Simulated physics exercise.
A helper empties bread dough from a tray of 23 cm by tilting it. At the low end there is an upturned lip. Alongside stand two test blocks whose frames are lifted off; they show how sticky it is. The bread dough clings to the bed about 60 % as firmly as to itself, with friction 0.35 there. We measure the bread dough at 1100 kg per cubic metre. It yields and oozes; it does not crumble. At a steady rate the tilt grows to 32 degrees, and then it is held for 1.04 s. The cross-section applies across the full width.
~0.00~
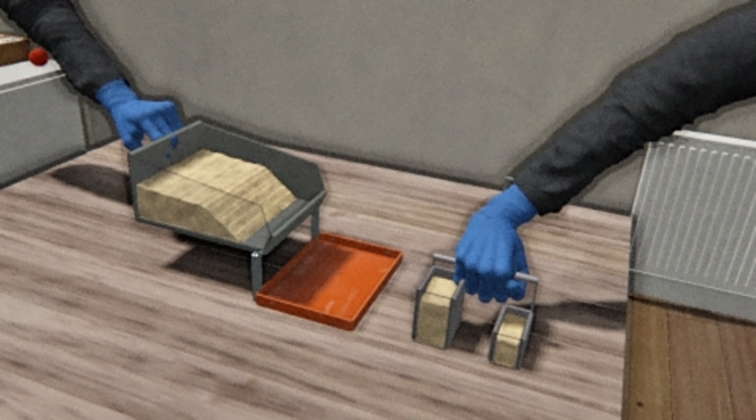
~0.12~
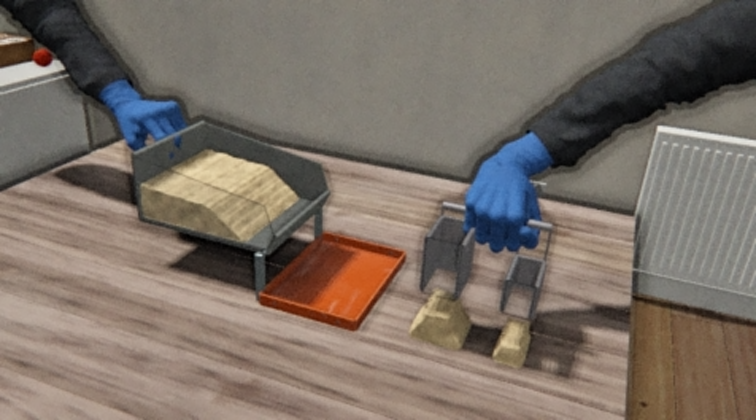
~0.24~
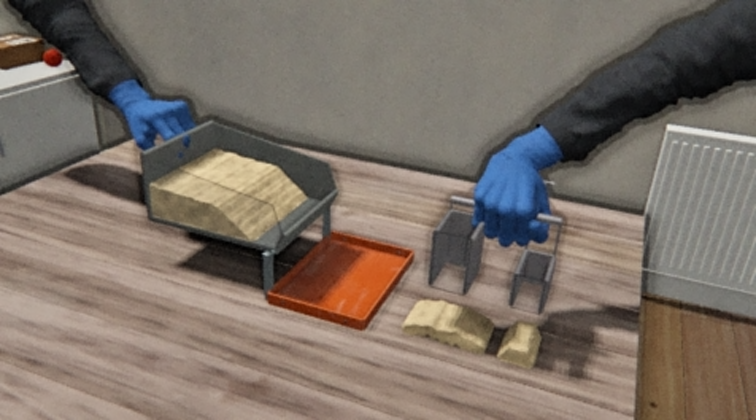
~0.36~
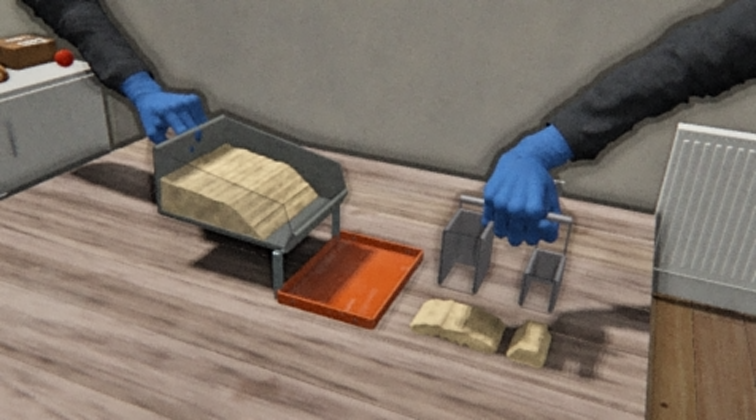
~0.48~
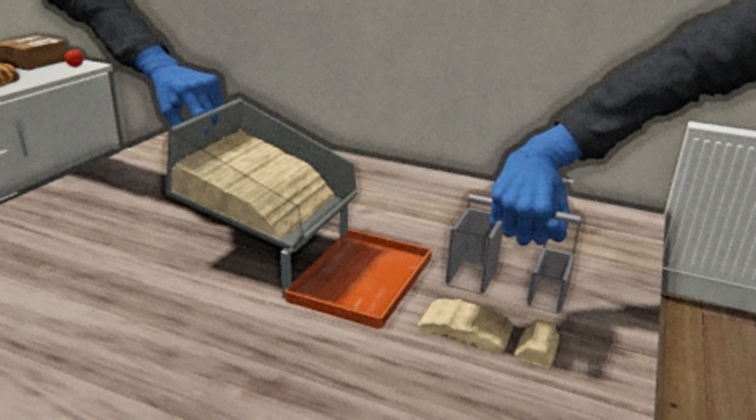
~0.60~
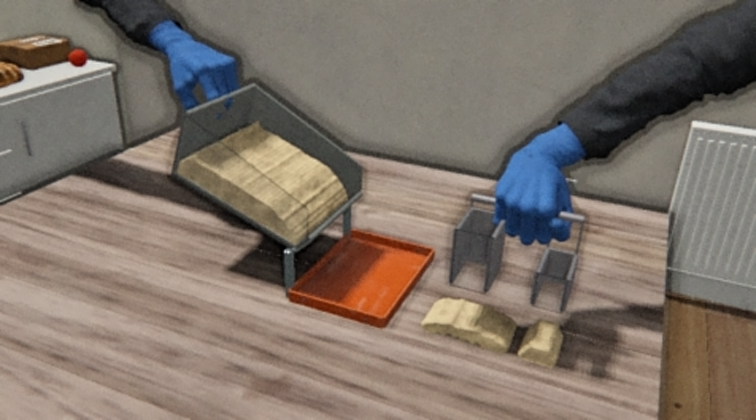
On a wooden tabletop, gloved hands lifting casings off two dough blocks that slump, then tilting a dough-filled tray towards the right.
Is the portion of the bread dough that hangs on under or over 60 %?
Lab note: Bread dough retained short of 60 %.
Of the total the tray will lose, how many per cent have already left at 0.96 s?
50 %.
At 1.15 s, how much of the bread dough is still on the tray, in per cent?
Roughly 45 per cent.
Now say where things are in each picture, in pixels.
In the first picture, top of the high end at (132, 156), tilt 0 degrees; leading edge of the bread dough at (238, 239); blocks stand 7.5 cm, 4.2 cm (left to right).
In the second picture, top of the high end at (136, 156), tilt 0 degrees; leading edge of the bread dough at (241, 239); blocks stand 5.3 cm, 3.4 cm (left to right).
In the third picture, top of the high end at (145, 156), tilt 0 degrees; leading edge of the bread dough at (250, 238); blocks stand 3.1 cm, 3.1 cm (left to right).
In the fourth picture, top of the high end at (157, 150), tilt 3 degrees; leading edge of the bread dough at (263, 237); blocks stand 3.0 cm, 3.1 cm (left to right).
In the fifth picture, top of the high end at (174, 132), tilt 11 degrees; leading edge of the bread dough at (280, 237); blocks stand 3.0 cm, 3.1 cm (left to right).
In the sixth picture, top of the high end at (189, 116), tilt 20 degrees; leading edge of the bread dough at (296, 244); blocks stand 3.0 cm, 3.1 cm (left to right).
After 0.77 s, the tilt is 31 degrees and 100 % is on the bed.
After 0.96 s, the tilt is 32 degrees and 73 % is on the bed.
After 1.15 s, the tilt is 32 degrees and 47 % is on the bed.
After 1.34 s, the tilt is 32 degrees and 40 % is on the bed.
After 1.86 s, at the end, the tilt is 32 degrees and 40 % is on the bed.
